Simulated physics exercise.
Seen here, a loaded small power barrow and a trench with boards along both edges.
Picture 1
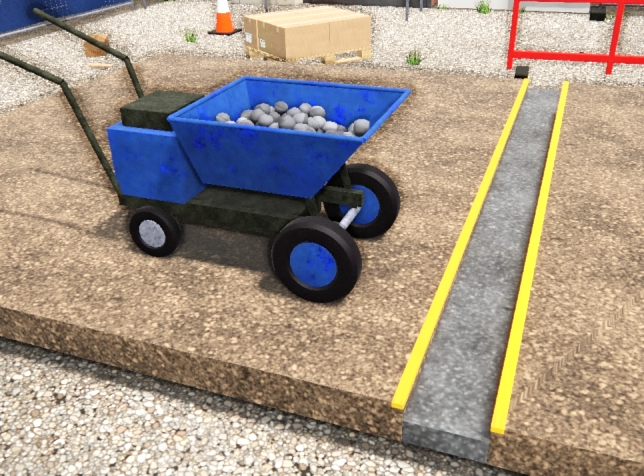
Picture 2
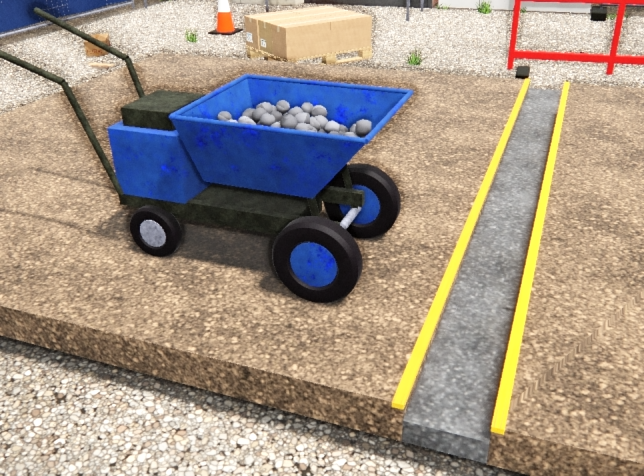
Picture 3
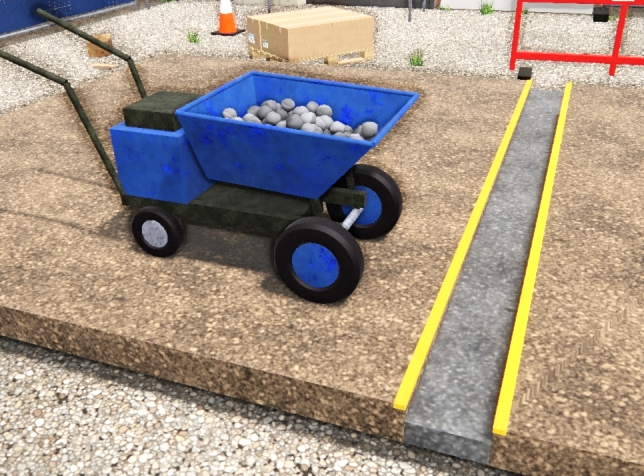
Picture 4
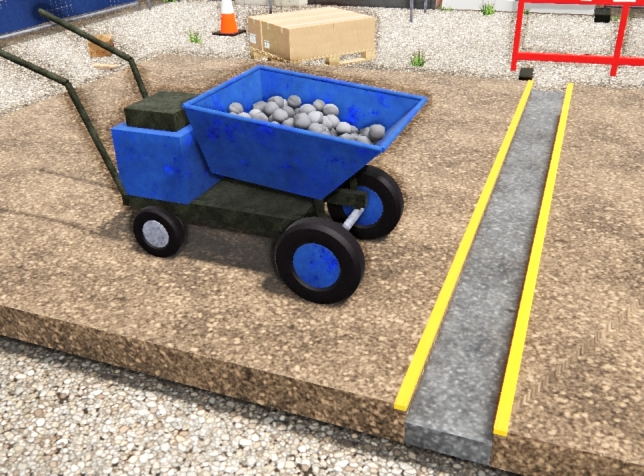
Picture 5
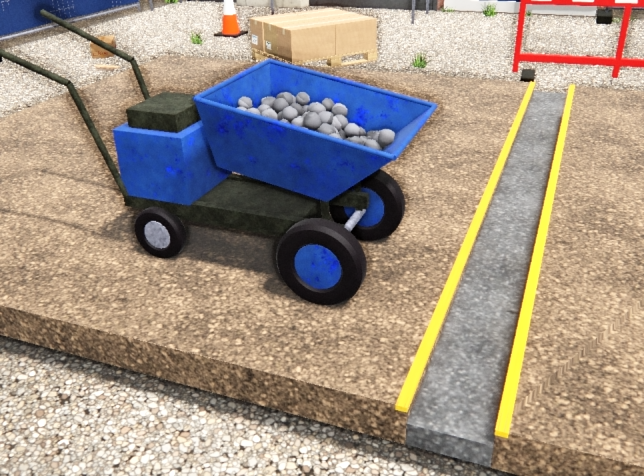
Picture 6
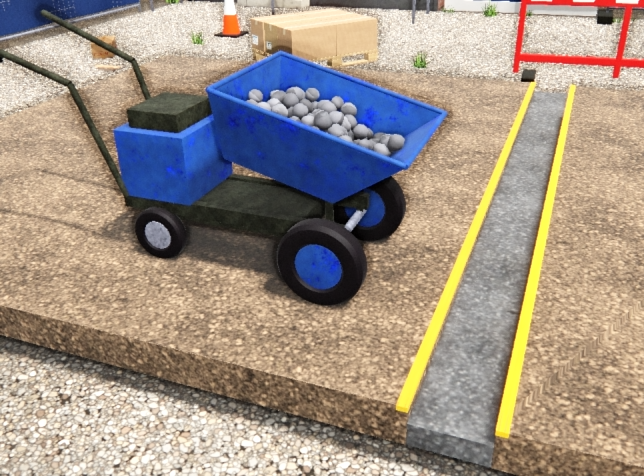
At the start, a small blue barrow with dark handles sits on brown ground, its skip level and loaded with round grey stones, left of a narrow yellow-edged trench. The skip then tilts gradually toward the right, its back rising and its lip dipping slightly, while the wheels stay in place.
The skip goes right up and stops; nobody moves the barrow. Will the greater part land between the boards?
Between the edges lies more than half of the load.
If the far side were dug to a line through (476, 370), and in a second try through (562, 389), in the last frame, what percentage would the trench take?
The first gives 30 %, the second 90 %.
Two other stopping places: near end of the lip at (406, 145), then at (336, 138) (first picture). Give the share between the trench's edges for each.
Near 20 % and 80 %.
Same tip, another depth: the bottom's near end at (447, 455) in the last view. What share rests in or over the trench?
Close to 70 per cent.
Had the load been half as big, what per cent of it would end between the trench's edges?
Close to 80 per cent.
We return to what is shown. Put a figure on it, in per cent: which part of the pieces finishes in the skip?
Near 0 %.
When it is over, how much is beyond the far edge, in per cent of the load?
Near 35 %.
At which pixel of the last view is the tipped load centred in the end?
Roughly at (506, 294).
Just after the last frame, skip tipped steeply; every one in the skip.
A moment on, skip tipped steeply; the larger part in the skip; about a tenth in or heaped over the trench; just a few beyond it; just a few falling.
Further on, skip tipped right over; roughly a quarter in the skip; roughly half in or heaped over the trench; roughly a quarter beyond it.
When it is over, skip tipped right over; just a few in the skip; roughly two thirds in or heaped over the trench; roughly a third beyond it.
